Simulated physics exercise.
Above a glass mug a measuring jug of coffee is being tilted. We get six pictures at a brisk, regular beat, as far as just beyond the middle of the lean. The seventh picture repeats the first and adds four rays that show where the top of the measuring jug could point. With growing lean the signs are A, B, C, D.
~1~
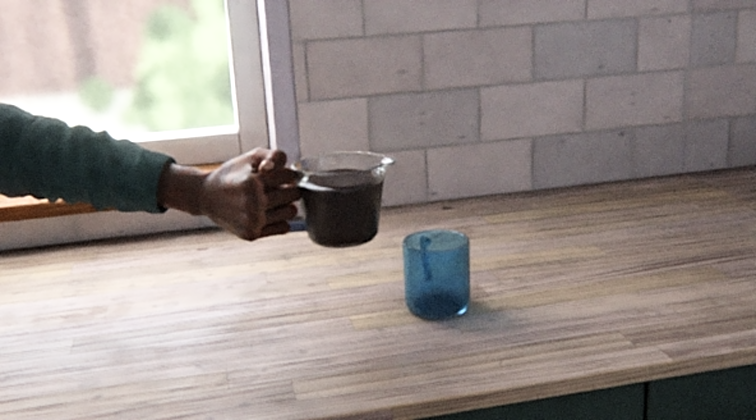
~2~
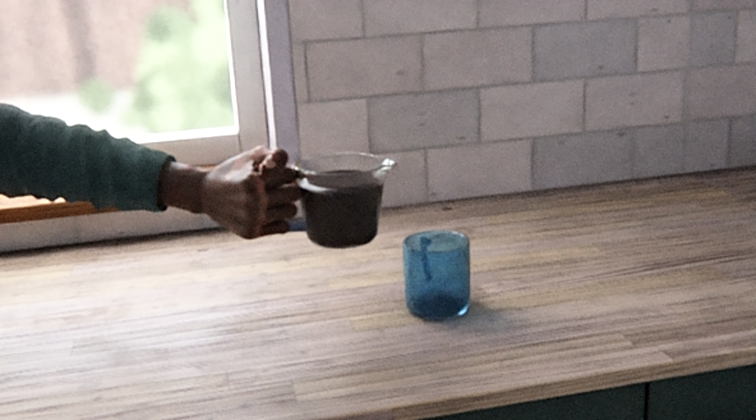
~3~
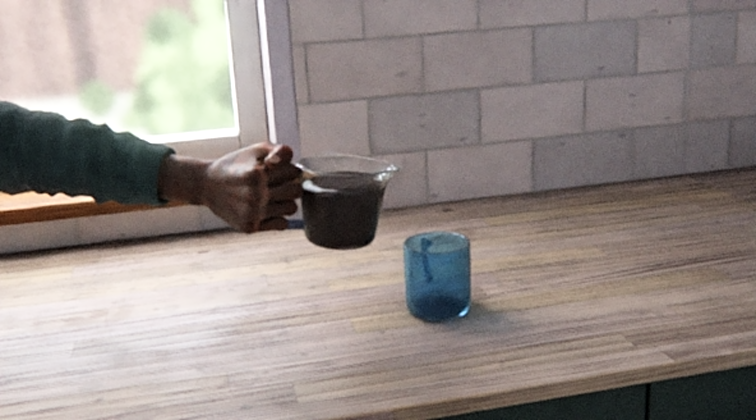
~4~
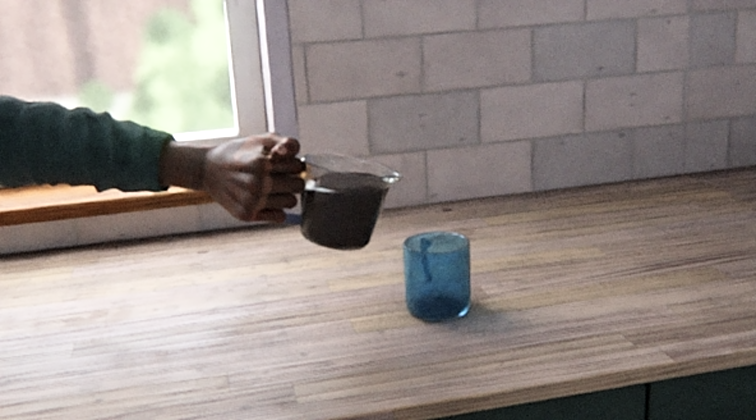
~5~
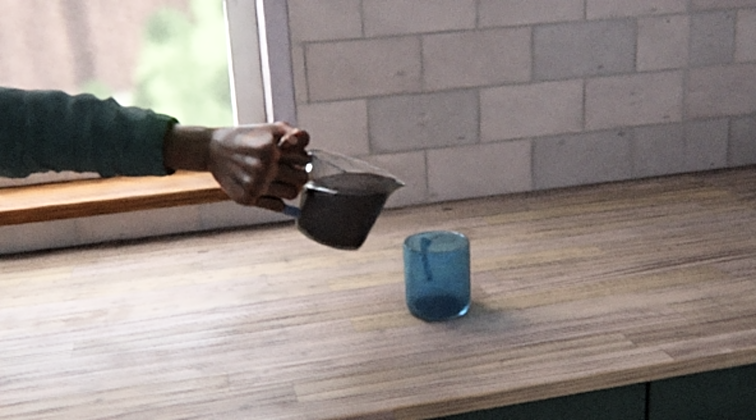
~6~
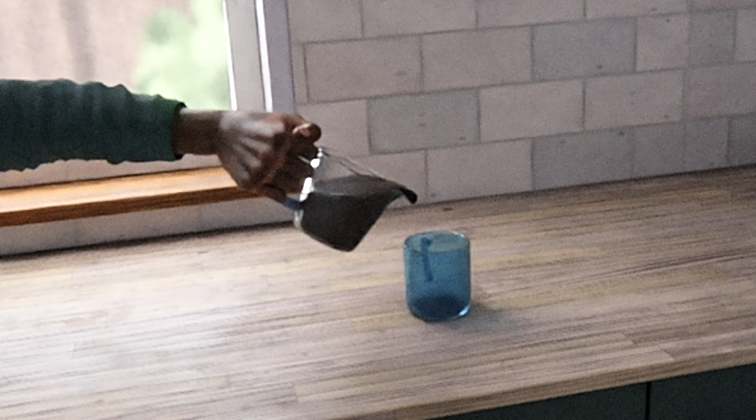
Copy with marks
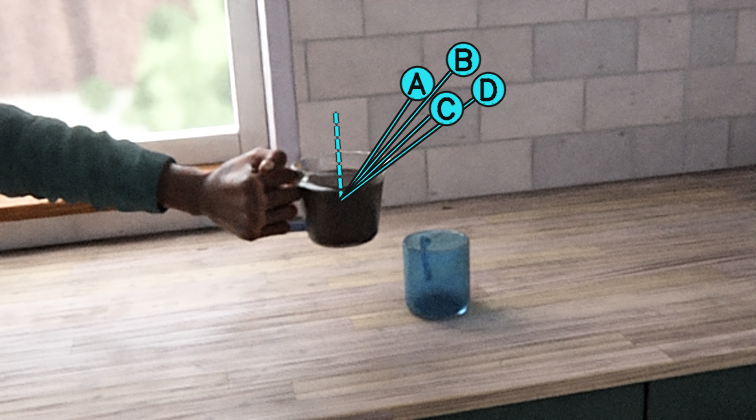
A hand holds a jug of dark coffee, then tilts it rightward until coffee crosses the lip.
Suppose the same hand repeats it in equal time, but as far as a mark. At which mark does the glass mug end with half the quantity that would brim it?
The answer is line C.
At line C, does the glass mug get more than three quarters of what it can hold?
No, it does not.
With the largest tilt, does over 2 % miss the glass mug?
No.
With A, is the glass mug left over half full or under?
Under.
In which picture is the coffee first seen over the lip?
Picture 6.
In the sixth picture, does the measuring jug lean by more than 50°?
No.
On the marked copy, A at (410, 99); B at (451, 71); C at (429, 116); D at (474, 98).
With A, the glass mug ends with about 25 % of what it can hold.
With B, the glass mug ends with about 37 % of what it can hold.
With C, the glass mug ends with about 50 % of what it can hold.
With D, the glass mug ends with about 64 % of what it can hold.
